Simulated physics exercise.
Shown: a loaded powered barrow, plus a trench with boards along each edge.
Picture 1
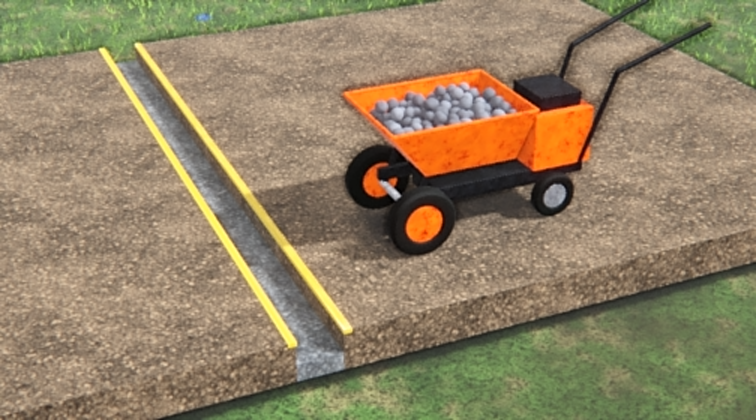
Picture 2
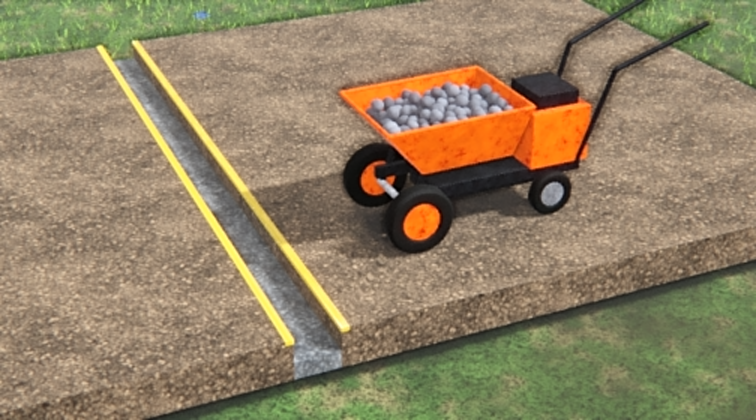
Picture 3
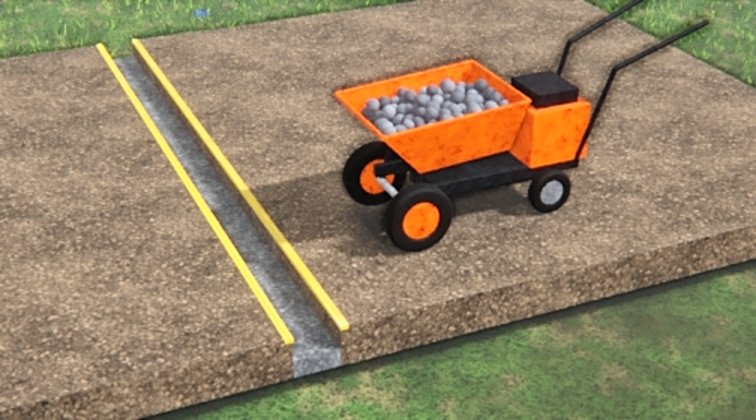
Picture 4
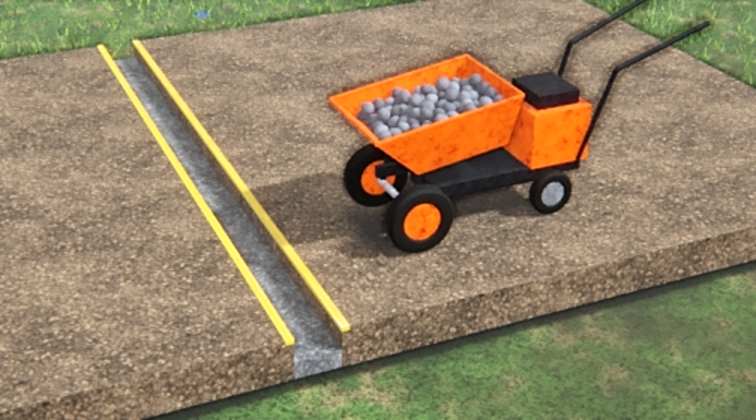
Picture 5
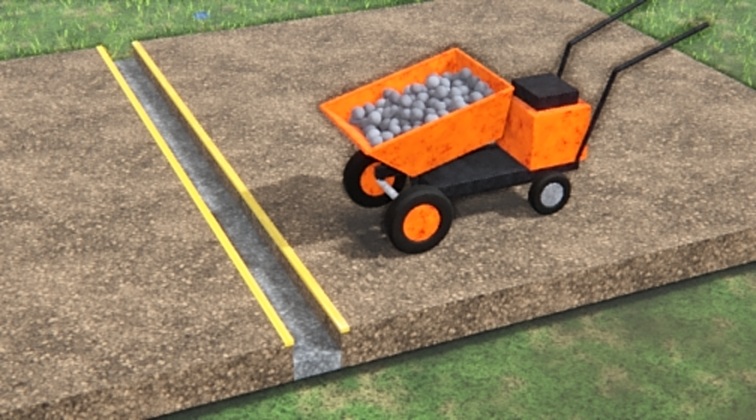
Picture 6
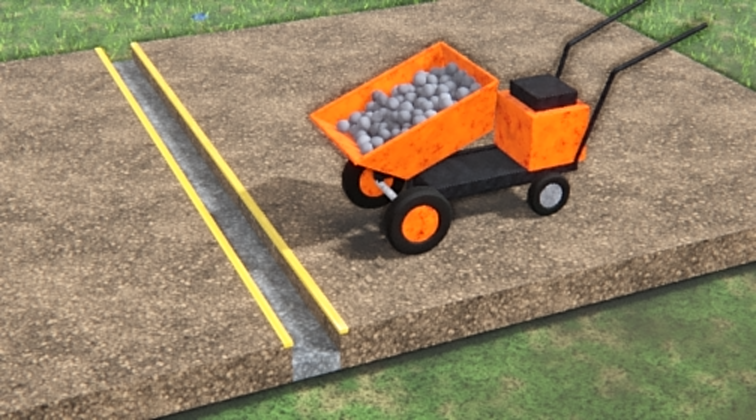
An orange powered barrow loaded with round grey cobbles stood on bare ground to the right of a narrow trench edged with yellow boards, and its skip gradually tilted forward toward the left.
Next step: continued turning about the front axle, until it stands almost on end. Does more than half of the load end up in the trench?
Yes.
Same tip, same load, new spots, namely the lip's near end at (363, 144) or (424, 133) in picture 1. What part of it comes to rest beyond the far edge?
The first stop gives 40 per cent; the second gives 0 per cent.
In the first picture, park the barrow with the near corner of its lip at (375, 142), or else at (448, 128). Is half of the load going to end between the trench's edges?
Result A - a majority; result B - a minority.
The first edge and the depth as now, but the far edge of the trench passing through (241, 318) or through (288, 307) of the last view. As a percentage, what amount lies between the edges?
In order: Some 80 per cent, then some 40 per cent.
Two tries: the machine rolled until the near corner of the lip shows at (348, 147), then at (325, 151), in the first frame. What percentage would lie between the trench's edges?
First some 30, then 0 per cent.
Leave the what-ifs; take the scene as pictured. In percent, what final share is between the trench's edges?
I'd put it at some 65 per cent.
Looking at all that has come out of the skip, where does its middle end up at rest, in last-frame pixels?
Somewhere around (265, 255) in the final view.
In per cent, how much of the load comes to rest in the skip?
It ends up near 10 per cent.
Soon, skip tipped steeply; all in the skip.
A while on, skip tipped right over; about two thirds in the skip; a stray few short of the trench; about a third in or heaped over the trench; a small part falling.
Towards the end, skip tipped right over; a small part in the skip; a small part short of the trench; about two thirds in or heaped over the trench; a small part beyond it.
Finally, skip tipped right over; a small part in the skip; a small part short of the trench; about two thirds in or heaped over the trench; a small part beyond it.
